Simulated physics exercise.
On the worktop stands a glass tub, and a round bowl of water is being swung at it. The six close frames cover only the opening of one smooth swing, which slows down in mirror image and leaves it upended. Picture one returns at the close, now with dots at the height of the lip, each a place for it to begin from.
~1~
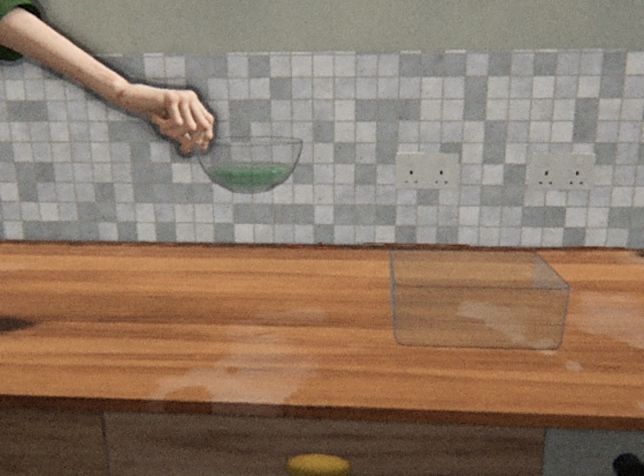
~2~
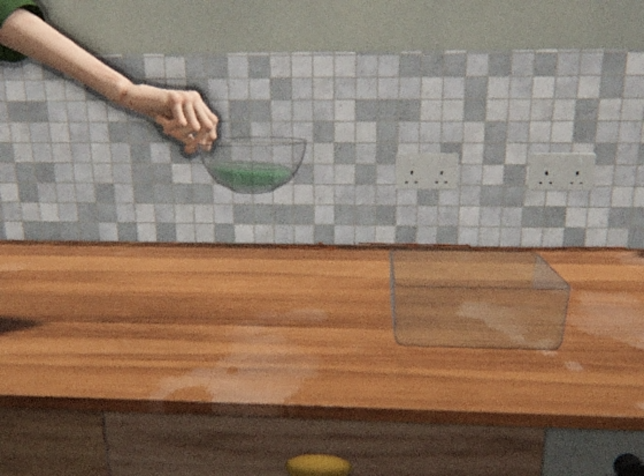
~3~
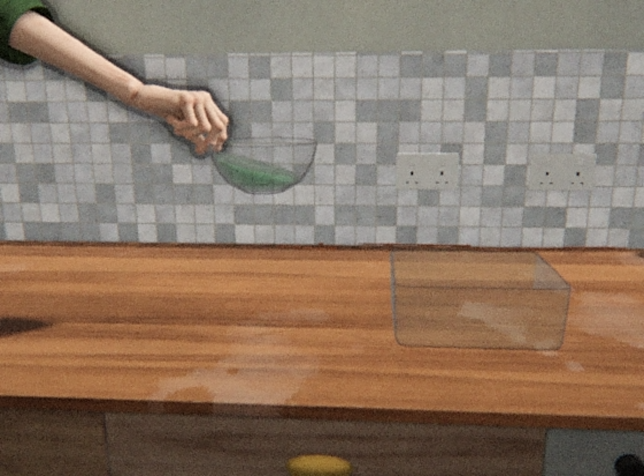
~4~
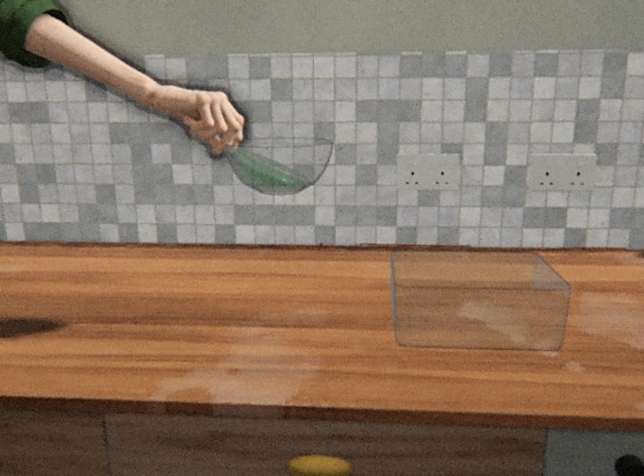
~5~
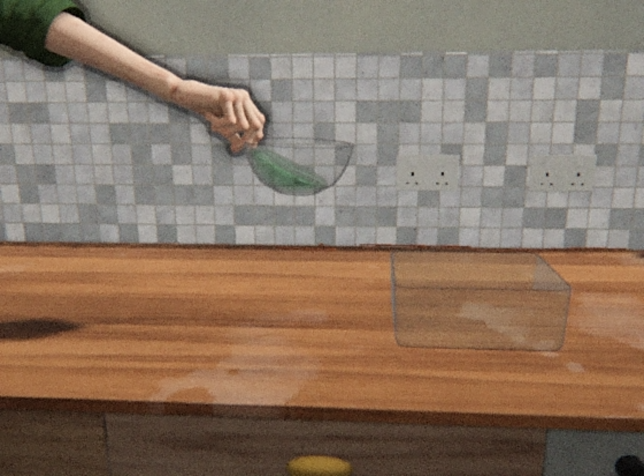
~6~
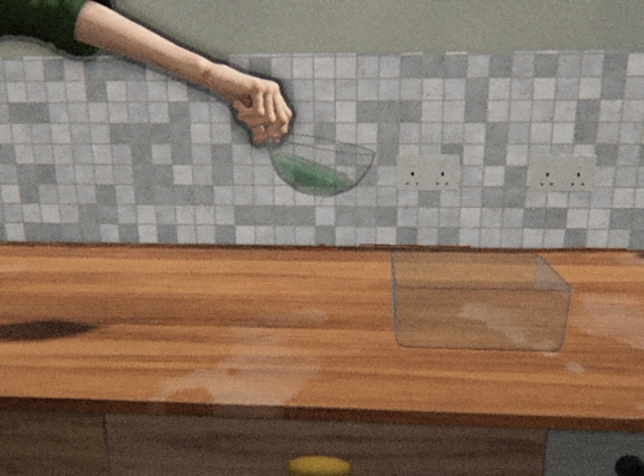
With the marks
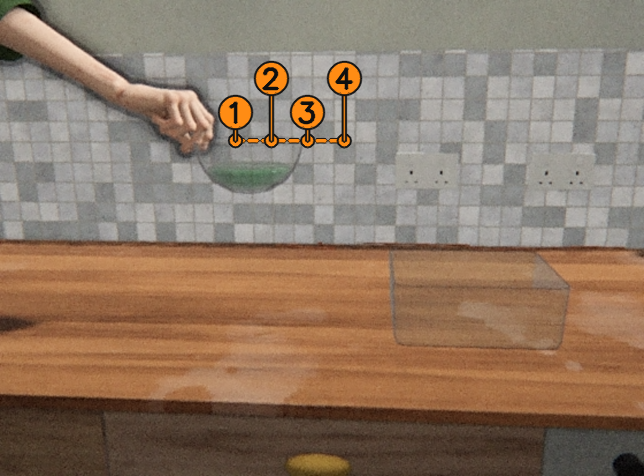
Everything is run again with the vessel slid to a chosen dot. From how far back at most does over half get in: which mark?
Choose 1.
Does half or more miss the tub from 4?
No, that is safe.
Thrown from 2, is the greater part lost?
No.
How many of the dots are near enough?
All of the four.
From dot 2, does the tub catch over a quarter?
Yes, it does.
On the marked copy, 1 at (235, 140); 2 at (271, 140); 3 at (307, 140); 4 at (344, 140).
Choosing 1, about 62 % lands in the tub, 30 % falls short and 9 % goes beside or beyond.
Choosing 2, about 79 % lands in the tub, 10 % falls short and 11 % goes beside or beyond.
Choosing 3, about 92 % lands in the tub, 6 % falls short and 3 % goes beside or beyond.
Choosing 4, about 74 % lands in the tub, 4 % falls short and 21 % goes beside or beyond.
